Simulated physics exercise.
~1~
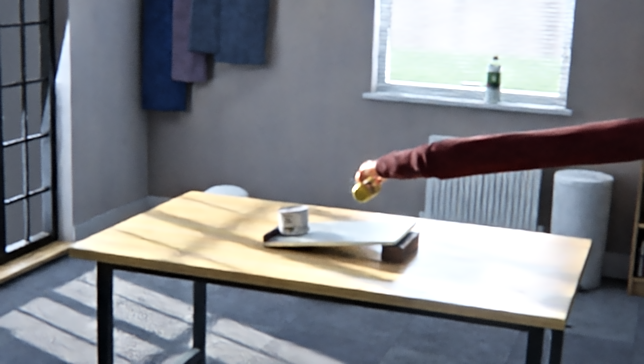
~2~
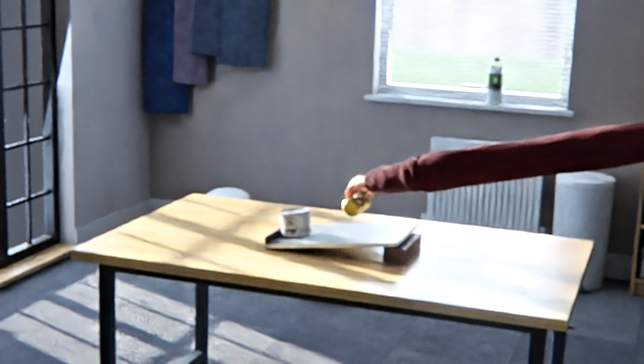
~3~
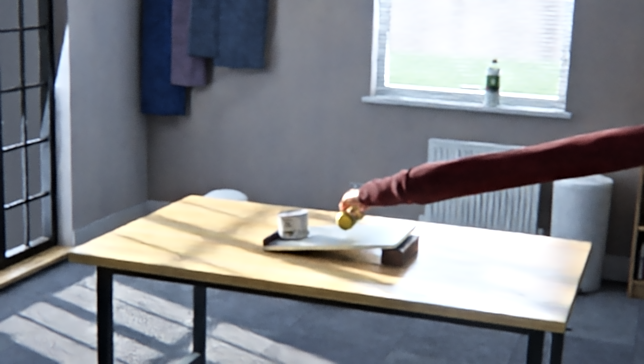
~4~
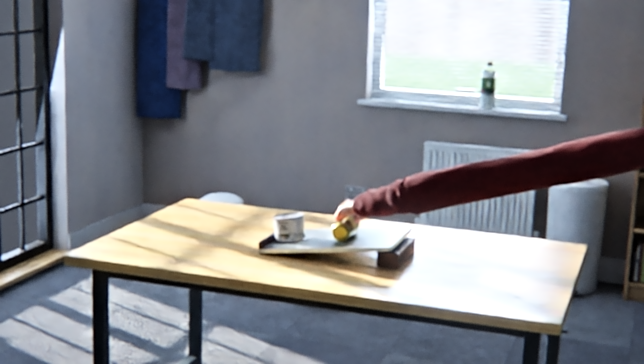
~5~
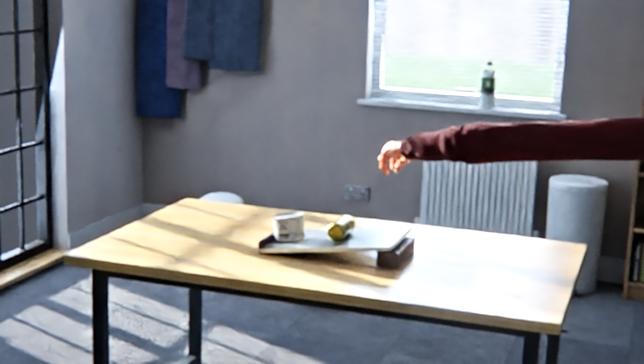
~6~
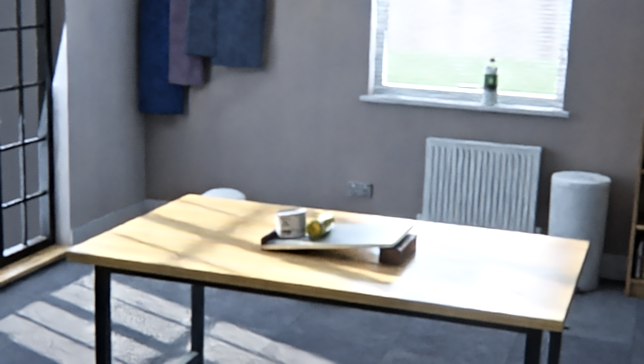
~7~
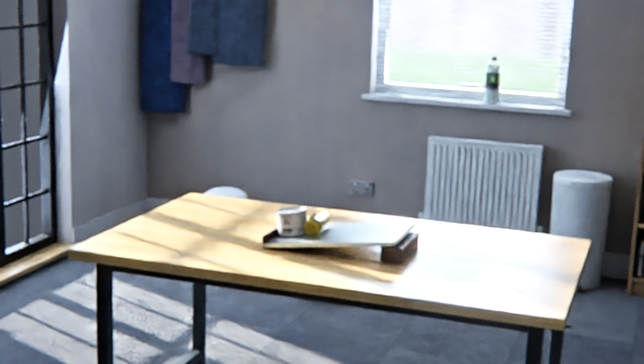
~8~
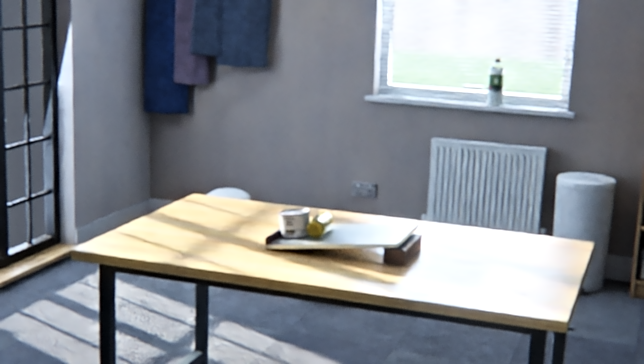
A hand sets a yellow can on a sloping board, and it rolls down beside a white tub.
